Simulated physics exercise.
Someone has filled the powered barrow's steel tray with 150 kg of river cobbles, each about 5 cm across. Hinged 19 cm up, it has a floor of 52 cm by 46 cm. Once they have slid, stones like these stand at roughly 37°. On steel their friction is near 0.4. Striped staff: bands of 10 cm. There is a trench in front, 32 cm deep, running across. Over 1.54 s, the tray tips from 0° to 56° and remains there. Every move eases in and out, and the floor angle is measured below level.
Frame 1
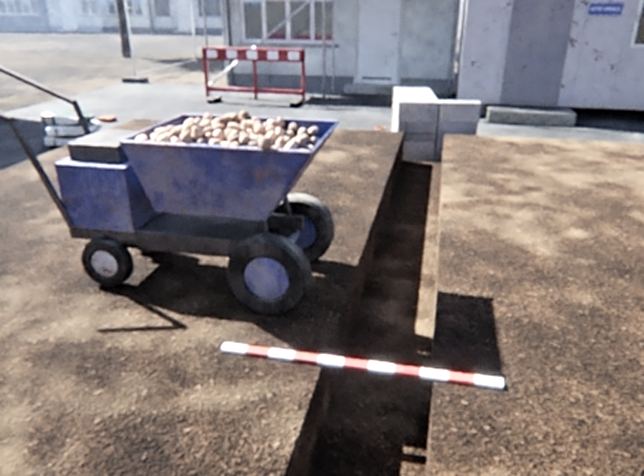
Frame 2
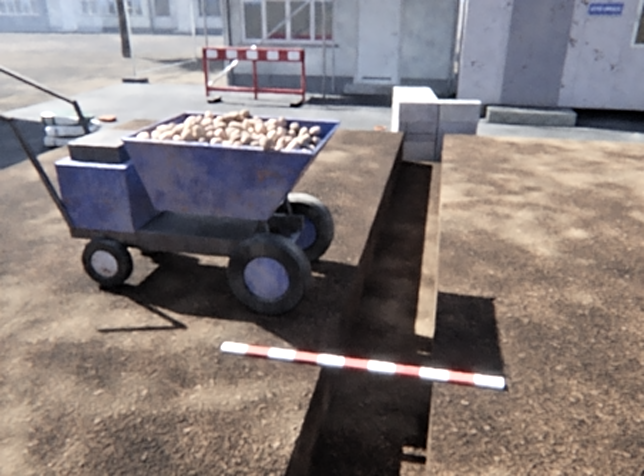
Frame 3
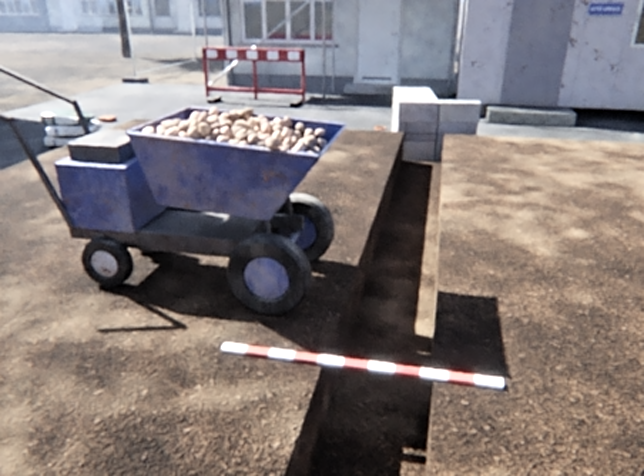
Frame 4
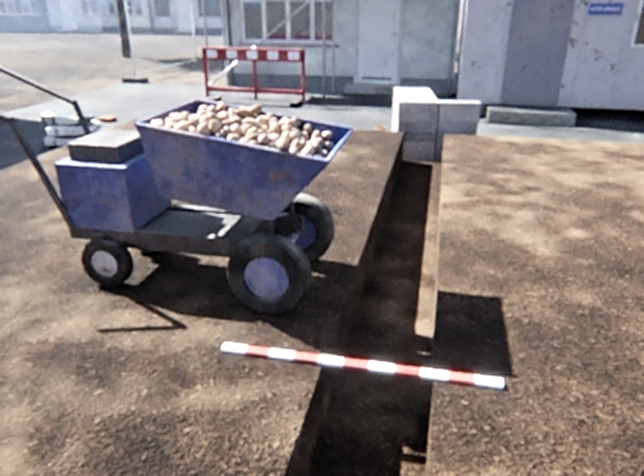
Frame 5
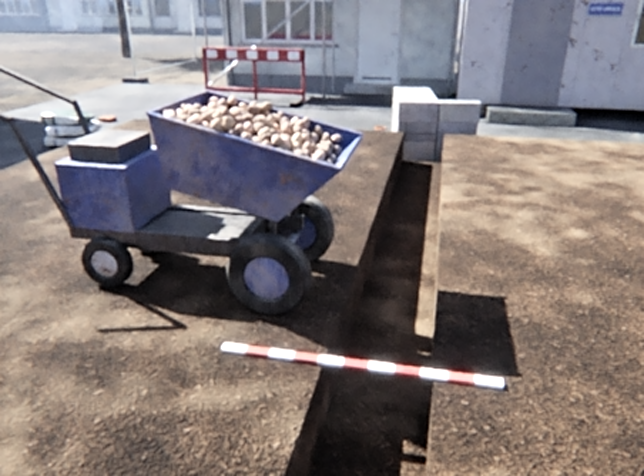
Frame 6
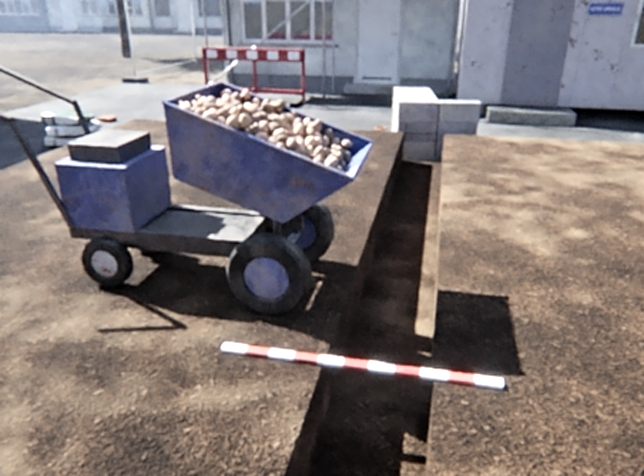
A blue four-wheeled barrow heaped with pale rounded stones stands at the left on brown earth, seen from slightly above in a sunlit yard with grey buildings behind. Ahead of its tray runs a narrow dark trench, a red-and-white striped staff lying across it and a matching barrier beyond. The tray tilts forward to the right, slowly then faster, carrying the stones, while the wheels and camera stay still.
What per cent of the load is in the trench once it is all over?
26 %.
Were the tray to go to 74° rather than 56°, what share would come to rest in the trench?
Then about 50 per cent.
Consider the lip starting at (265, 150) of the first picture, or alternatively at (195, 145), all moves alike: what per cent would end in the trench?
I'd say some 45 per cent and some 30 per cent.
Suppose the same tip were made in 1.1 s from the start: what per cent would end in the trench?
About 25%.
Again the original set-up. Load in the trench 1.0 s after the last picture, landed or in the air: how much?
By that moment, roughly 5 per cent of the load.
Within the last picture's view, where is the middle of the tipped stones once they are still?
Resting centre: About (427, 344).
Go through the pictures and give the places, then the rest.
In the first frame, lip at (310, 153), floor tilted 0°, highest stones at (235, 123).
In the second frame, the tray is at 1°, its lip at (312, 154); the top of the load is at (234, 121).
In the third frame, the tray is at 4°, its lip at (319, 157); the top of the load is at (227, 119).
In the fourth frame, lip at (329, 162), floor tilted 8°, highest stones at (231, 113).
In the fifth frame, lip at (340, 169), floor tilted 13°, highest stones at (232, 108).
In the sixth frame, lip at (353, 179), floor tilted 19°, highest stones at (224, 101).
Then, 0.6 s after the last picture the floor is at 47°, 100 % in the tray; the foremost stones are at (392, 208).
Then, 1.0 s after the last picture the floor is at 56°, 85 % in the tray, 7 % in the trench, 8 % past the trench; the foremost stones are at (501, 311).
Then, 1.4 s after the last picture the floor is at 56°, 71 % in the tray, 10 % in the trench, 18 % past the trench; the foremost stones are at (569, 309).
Then, 3.3 s after the last picture the floor is at 56°, 53 % in the tray, 26 % in the trench, 21 % past the trench; the foremost stones are at (630, 300).
